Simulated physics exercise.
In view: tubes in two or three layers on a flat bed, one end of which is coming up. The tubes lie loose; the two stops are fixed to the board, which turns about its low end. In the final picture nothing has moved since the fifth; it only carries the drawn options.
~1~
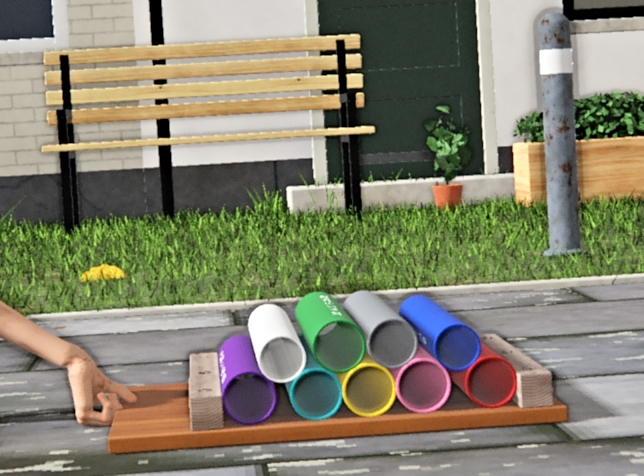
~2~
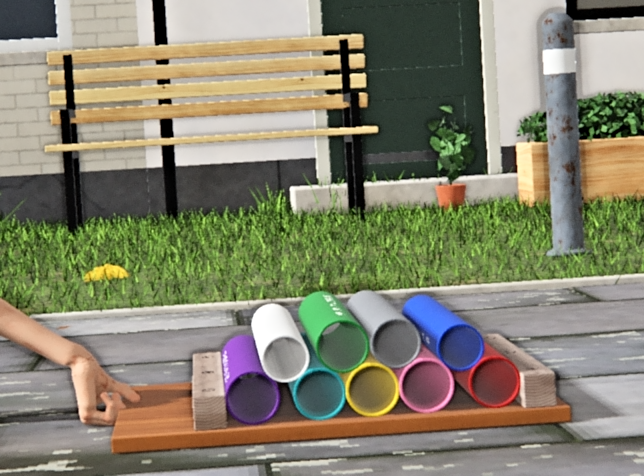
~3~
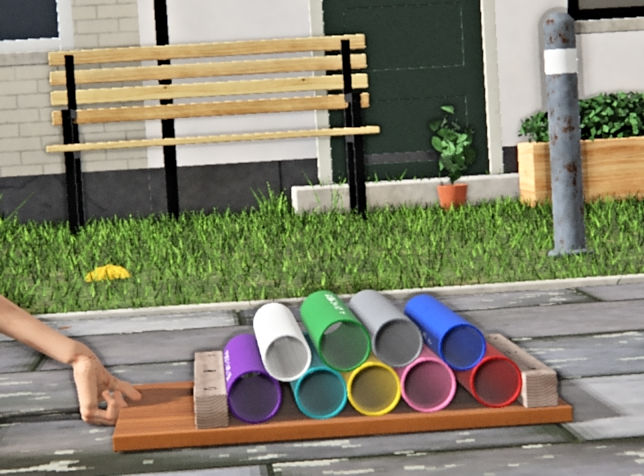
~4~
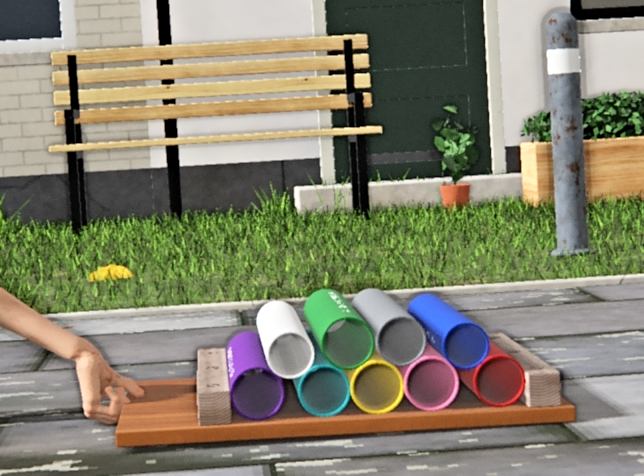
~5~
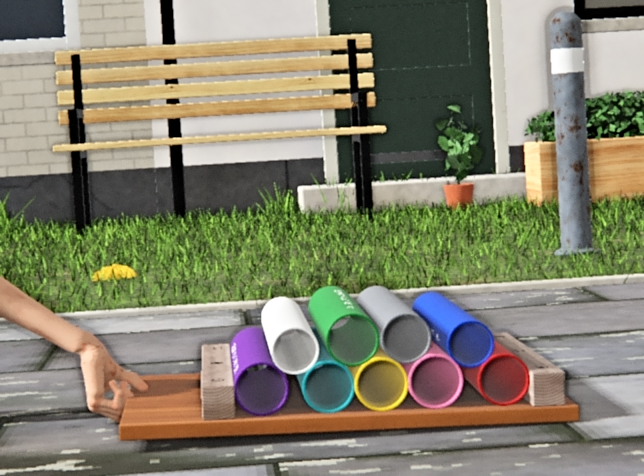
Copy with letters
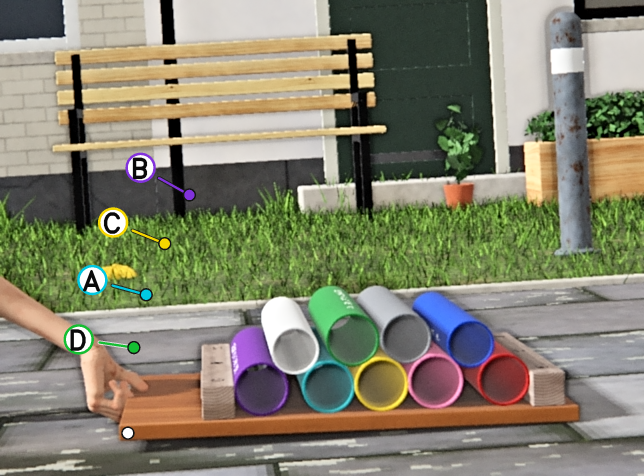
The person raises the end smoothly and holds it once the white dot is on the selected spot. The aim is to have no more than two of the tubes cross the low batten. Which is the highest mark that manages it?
No higher than C.
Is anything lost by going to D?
No.
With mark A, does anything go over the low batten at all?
No, at A.
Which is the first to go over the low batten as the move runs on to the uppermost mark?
First is the blue one.
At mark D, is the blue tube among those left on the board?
Yes, with D.
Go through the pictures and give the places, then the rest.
Blue tube (457, 348); grey tube (393, 344); white tube (282, 359), in the first picture.
White tube (286, 359); board (329, 387), in the second picture.
Board (331, 387); purple tube (254, 397); red tube (497, 382), in the third picture.
Board (334, 384); purple tube (257, 393); turquoise tube (324, 391), in the fourth picture.
Board (338, 381); purple tube (261, 389); turquoise tube (328, 387), in the fifth picture.
On the copy, A at (146, 295); B at (189, 195); C at (165, 244); D at (134, 348); the white dot at (128, 433).
On C. First, board at 16°.
Then, board at 26°.
Finally, board at 26°, none over the low batten.
By contrast, A none over the low batten; B four over the low batten (green, blue, grey, white); D none over the low batten.
